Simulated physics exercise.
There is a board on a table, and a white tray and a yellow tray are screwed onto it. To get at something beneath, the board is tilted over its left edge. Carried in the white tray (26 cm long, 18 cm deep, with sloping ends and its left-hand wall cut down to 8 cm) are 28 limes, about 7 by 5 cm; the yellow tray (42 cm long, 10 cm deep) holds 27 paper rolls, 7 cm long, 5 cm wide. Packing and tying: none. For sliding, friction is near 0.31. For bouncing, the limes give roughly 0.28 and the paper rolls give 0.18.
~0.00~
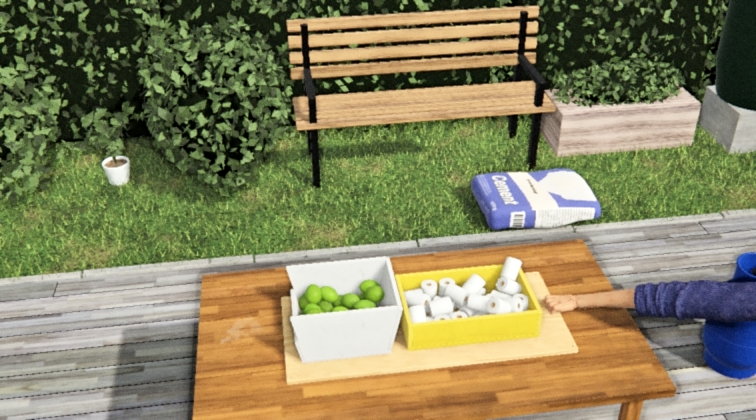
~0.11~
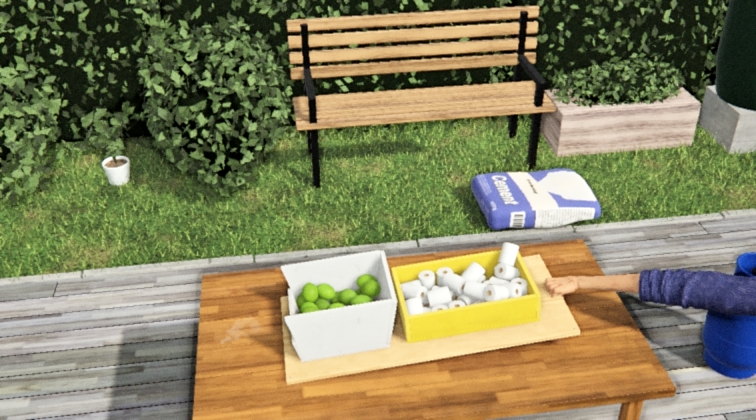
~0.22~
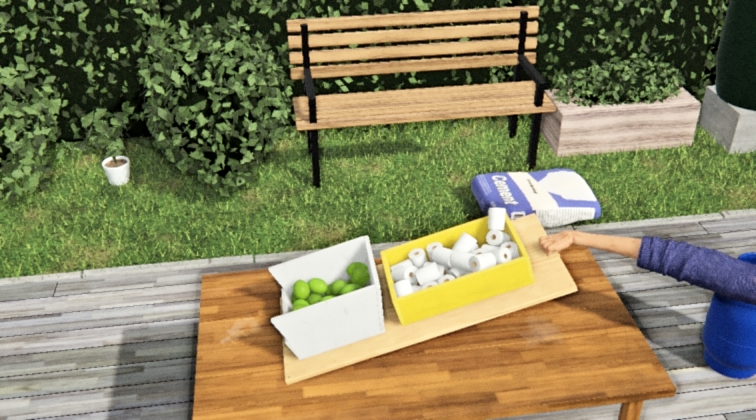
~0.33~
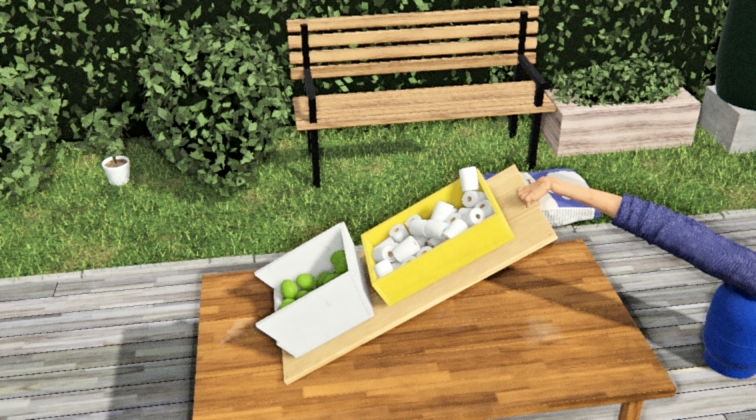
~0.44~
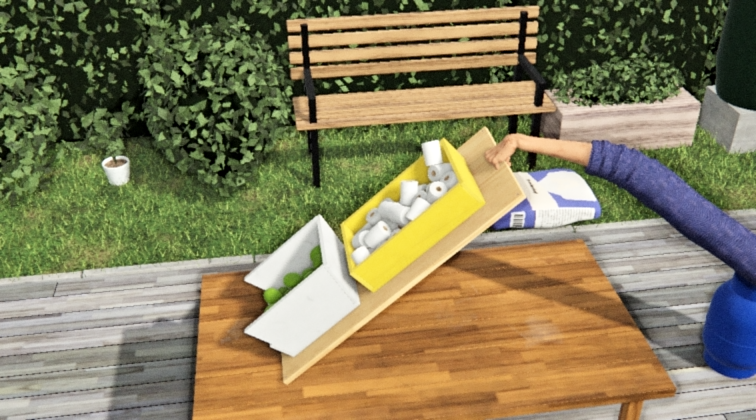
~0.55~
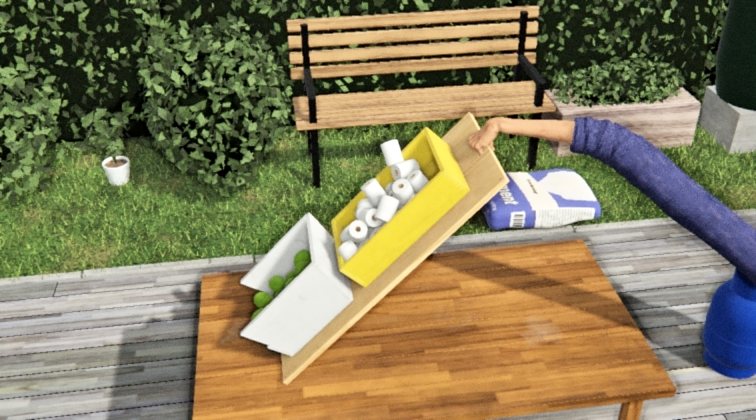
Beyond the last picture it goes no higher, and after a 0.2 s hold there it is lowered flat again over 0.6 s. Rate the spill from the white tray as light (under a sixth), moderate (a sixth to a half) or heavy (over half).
Moderate.
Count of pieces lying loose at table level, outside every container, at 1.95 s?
The count is about 8.
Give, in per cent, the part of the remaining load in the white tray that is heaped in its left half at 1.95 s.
Share in that half: Roughly 70 percent.
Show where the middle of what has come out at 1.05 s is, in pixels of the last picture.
I'd put it somewhere close to (245, 320).
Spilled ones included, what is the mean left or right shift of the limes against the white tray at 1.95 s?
About 14 cm left.
After 0.77 s, tilt 46°; 4 of 28 out of the white tray and 1 of 27 out of the yellow tray.
After 1.05 s, tilt 23°; 6 of 28 out of the white tray and 3 of 27 out of the yellow tray.
After 1.45 s, tilt 0°; 7 of 28 out of the white tray and 3 of 27 out of the yellow tray.
Outcome (at 1.95 s), 7 of 28 out of the white tray and 3 of 27 out of the yellow tray. Asked share, 7 of 28, 25 per cent.
